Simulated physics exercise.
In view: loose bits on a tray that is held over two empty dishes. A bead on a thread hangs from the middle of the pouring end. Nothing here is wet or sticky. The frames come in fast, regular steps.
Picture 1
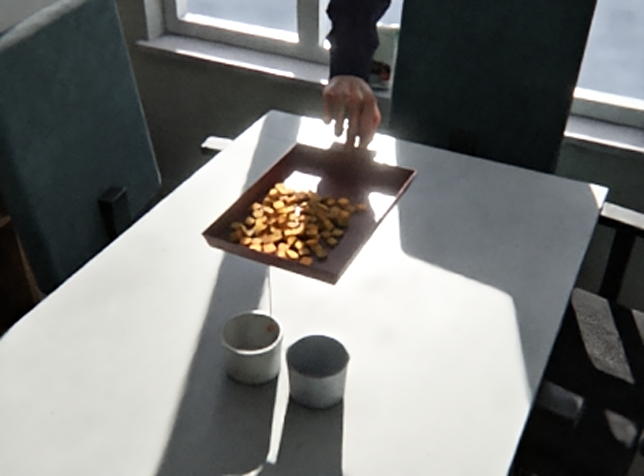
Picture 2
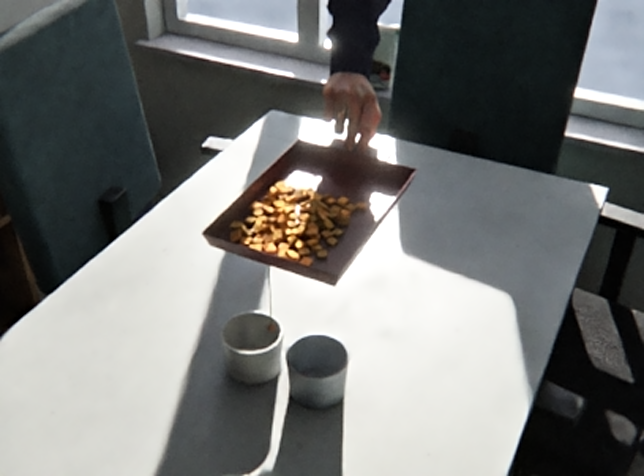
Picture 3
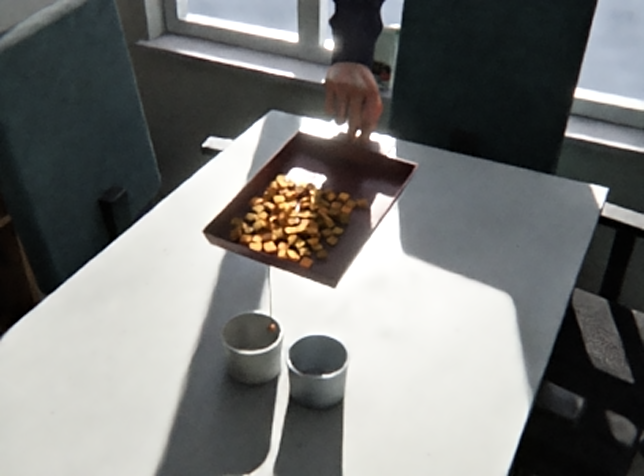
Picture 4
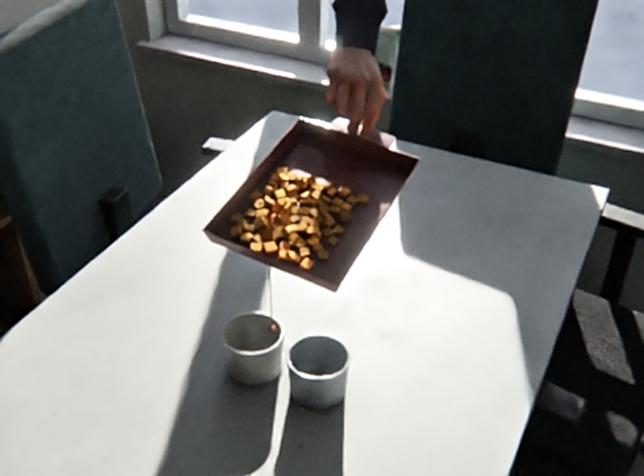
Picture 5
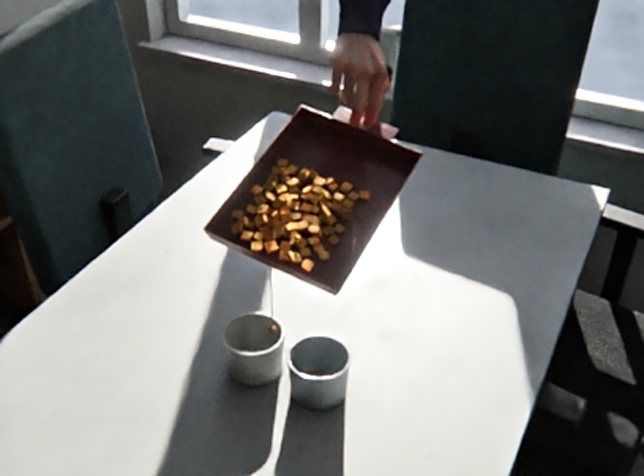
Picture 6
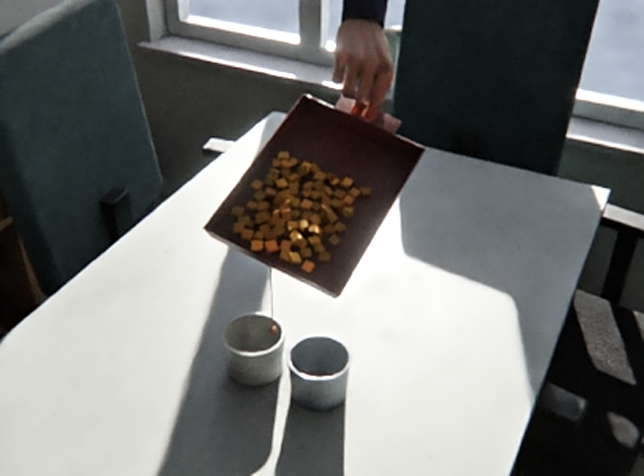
At a pale table by a sunlit window, a hand holds a dark tray of small golden-brown pieces above two small round dishes. The hand gradually lifts the far end of the tray, steepening its slant, and the near edge dips slightly at its right corner while the pieces stay clustered.
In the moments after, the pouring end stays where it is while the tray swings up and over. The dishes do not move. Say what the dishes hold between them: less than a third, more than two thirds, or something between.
They take more than two thirds between them.
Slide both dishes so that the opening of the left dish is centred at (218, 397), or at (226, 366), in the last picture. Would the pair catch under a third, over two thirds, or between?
First under a third, then under a third.
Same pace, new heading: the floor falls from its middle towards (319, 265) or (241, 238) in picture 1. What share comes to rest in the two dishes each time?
The first gives 70 %, the second 10 %.
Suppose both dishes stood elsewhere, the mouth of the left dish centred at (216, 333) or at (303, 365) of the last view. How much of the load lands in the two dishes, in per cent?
About 10 and 50 per cent.
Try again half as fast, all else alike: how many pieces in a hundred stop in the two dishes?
Some 90 per cent.
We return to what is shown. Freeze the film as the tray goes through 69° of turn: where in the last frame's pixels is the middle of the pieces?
Close to (322, 270).
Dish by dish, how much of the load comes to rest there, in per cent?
About: Left dish 0, right dish 80 per cent.
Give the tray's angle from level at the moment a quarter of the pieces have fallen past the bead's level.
Roughly 90°.
Shortly afterwards, tray tipped steeply; all but a few on the tray; only a few in the air.
Next, tray tipped past a quarter turn; only a few on the tray; the bulk in the right dish; a little outside both; a little in the air.
Some moments later, tray tipped past a quarter turn; the bulk in the right dish; near a quarter outside both.
In the end, tray tipped past a quarter turn; the bulk in the right dish; none at all in the left dish; near a quarter outside both.
